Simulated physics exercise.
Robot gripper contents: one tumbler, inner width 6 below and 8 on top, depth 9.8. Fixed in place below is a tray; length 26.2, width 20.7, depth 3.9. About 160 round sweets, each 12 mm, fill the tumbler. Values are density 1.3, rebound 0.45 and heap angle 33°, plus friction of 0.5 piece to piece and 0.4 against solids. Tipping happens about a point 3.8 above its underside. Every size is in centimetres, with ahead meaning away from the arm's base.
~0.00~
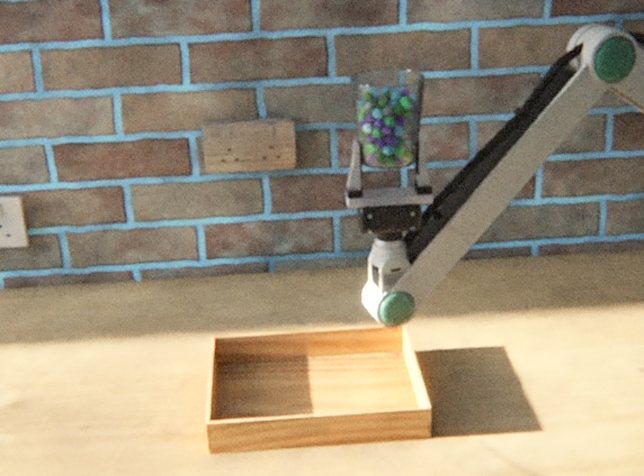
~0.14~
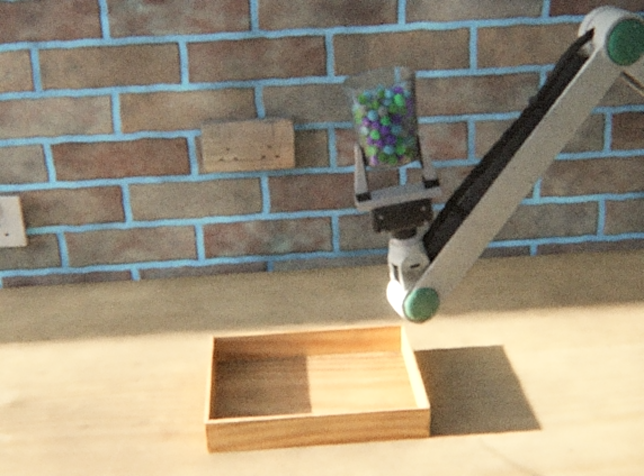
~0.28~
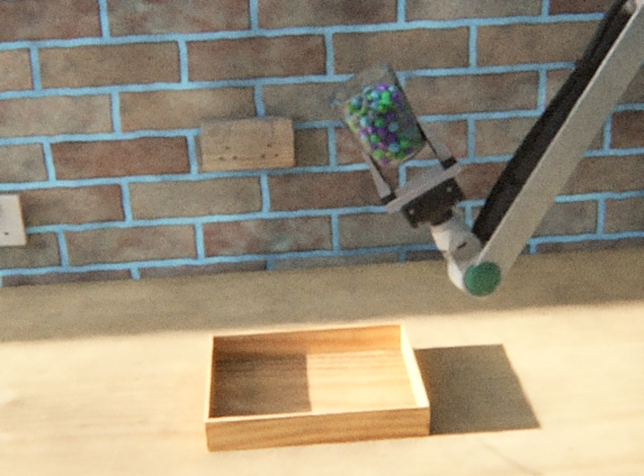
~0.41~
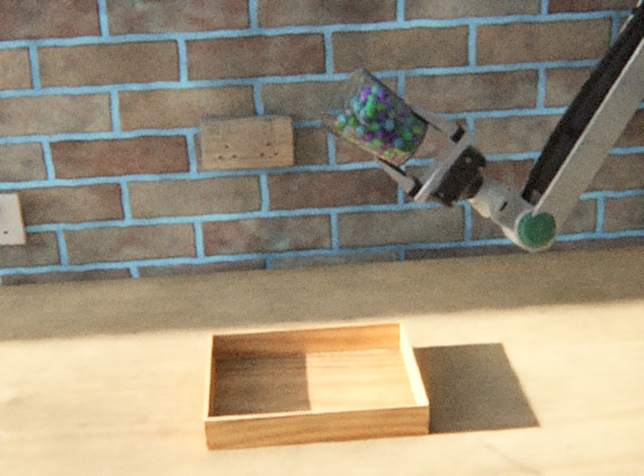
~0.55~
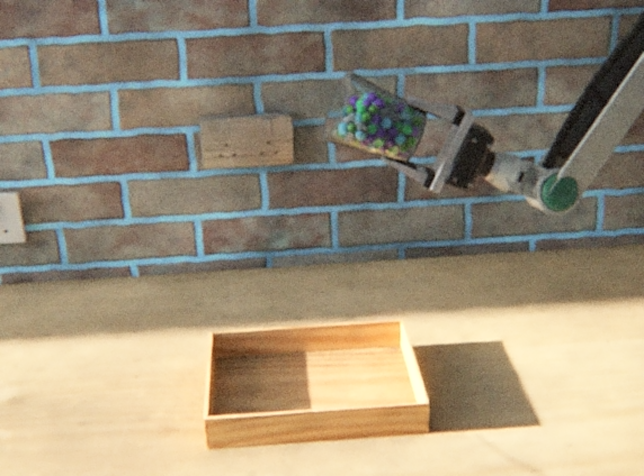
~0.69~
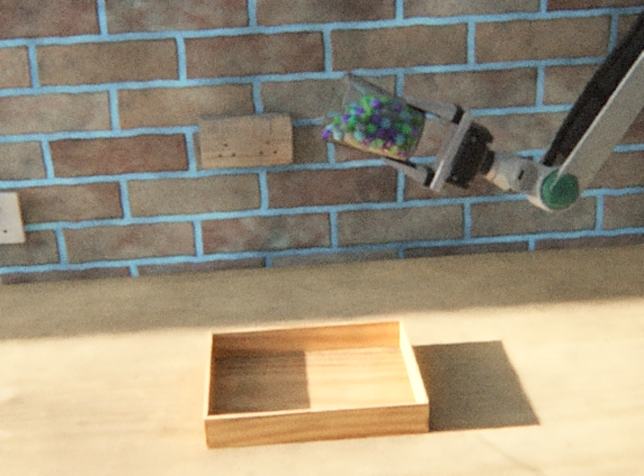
A jointed robot arm with green joint caps, at the right, grips a clear tumbler of purple, green and blue round sweets before a brick wall with pale blue mortar, seen from a fixed, slightly raised view. Below, an empty wooden tray sits on a sunlit tabletop. The gripper's wrist shifts right and rises while the tumbler tilts far leftward, its sweets sliding toward the rim.
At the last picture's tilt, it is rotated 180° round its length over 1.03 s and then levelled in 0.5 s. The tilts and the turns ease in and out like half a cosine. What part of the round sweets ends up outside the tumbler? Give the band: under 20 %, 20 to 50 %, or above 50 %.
The band is under 20 %.
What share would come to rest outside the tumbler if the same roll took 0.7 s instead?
Then about 5 per cent.
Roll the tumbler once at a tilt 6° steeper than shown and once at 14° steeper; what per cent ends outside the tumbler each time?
Estimates: Close to 10 % and 30 %.
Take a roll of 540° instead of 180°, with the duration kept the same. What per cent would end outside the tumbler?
Then about 10 per cent.
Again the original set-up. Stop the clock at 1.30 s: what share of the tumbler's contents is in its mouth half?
45 %, about.
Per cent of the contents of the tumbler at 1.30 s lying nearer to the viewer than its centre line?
60 %.
After 1.30 s, tipped 66°, highest piece 39 above the table; 155 in the tumbler, 1 in flight or on a rim.
After 1.91 s, tipped 44°, highest piece 40 above the table; 153 in the tumbler, 3 in the tray.
After 2.42 s, upright, highest piece 42 above the table; 153 in the tumbler, 3 in the tray.
After 3.12 s, upright, highest piece 42 above the table; 153 in the tumbler, 3 in the tray.
In the end, 153 in the tumbler, 3 in the tray. That is 2 % outside the tumbler.
